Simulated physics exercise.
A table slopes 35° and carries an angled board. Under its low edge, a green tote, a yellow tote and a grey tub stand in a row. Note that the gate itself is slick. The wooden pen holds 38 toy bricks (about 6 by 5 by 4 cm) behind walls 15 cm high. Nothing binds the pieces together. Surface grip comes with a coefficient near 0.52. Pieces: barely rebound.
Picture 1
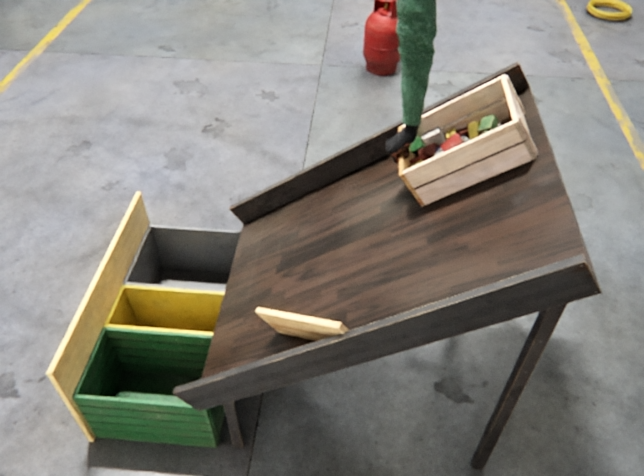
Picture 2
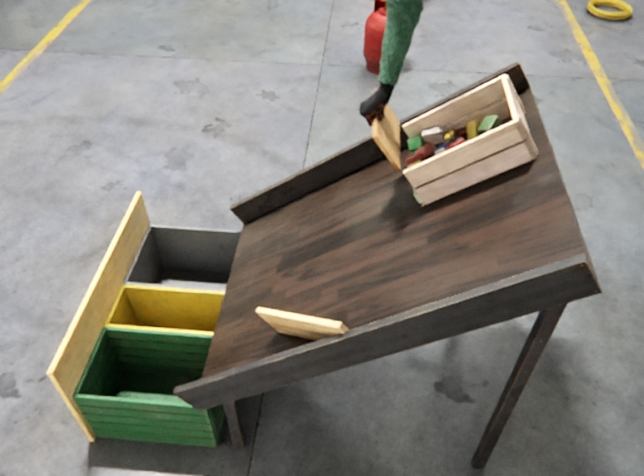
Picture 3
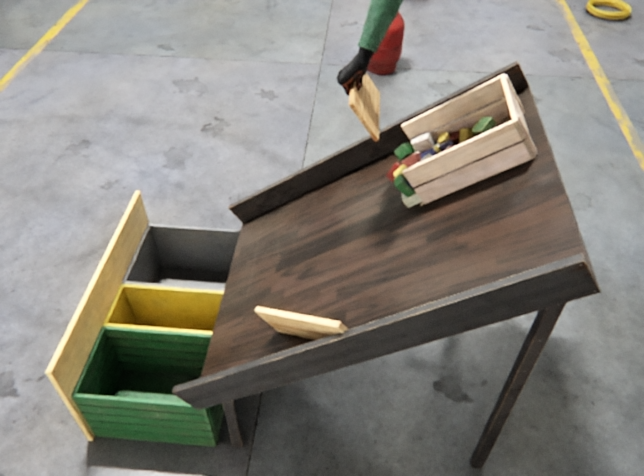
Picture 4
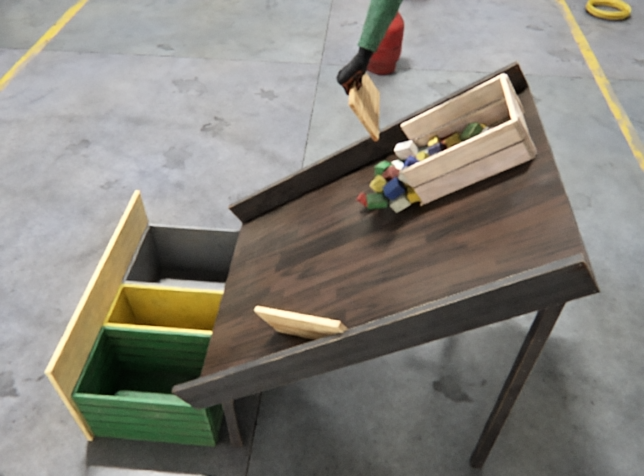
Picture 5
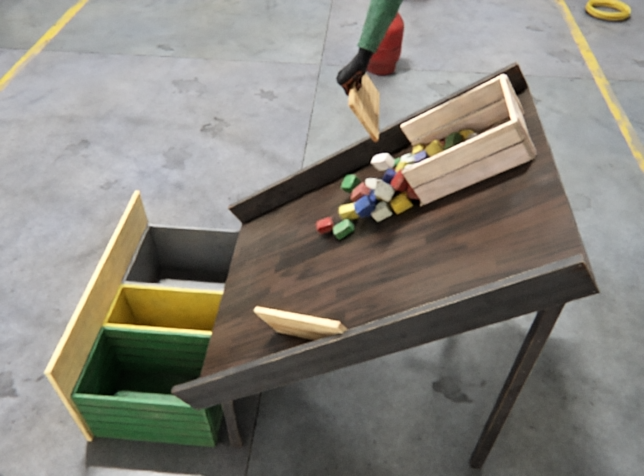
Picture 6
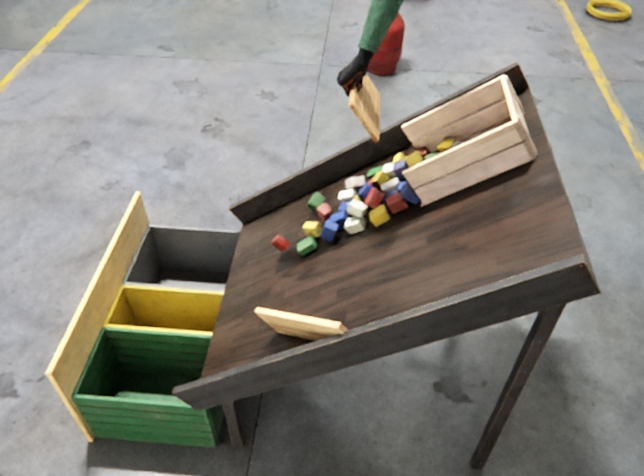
At first, a wooden pen full of colourful toy bricks sits high on a sloping table, above green, yellow and grey containers. A gloved hand pulls the pen's end board up and away, then holds it beside the table while bricks pour out and spread down the slope toward the left.
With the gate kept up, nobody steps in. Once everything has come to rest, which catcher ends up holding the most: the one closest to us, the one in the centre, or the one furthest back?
Chances are it piles up way down there.
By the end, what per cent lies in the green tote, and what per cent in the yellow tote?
Around 0 per cent and 20 per cent, in that order.
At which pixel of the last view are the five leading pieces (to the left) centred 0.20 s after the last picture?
Centre approx. at (241, 257) px.
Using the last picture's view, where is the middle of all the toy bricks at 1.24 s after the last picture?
At about (175, 304).
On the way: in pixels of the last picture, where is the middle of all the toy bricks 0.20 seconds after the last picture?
I'd put the middle close to (341, 214) in the last view.
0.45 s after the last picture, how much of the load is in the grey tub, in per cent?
20 % by then.
Then, 0.20 s after the last picture, 4 still in the wooden pen, 33 on the slope and 1 in the air.
Then, 0.45 s after the last picture, 2 in the yellow tote, 7 in the grey tub, 26 on the slope and 3 in the air.
Then, 0.79 s after the last picture, 6 in the yellow tote, 23 in the grey tub, 5 on the slope and 4 in the air.
When it is over (1.24 s after the last picture), 7 in the yellow tote and 31 in the grey tub.
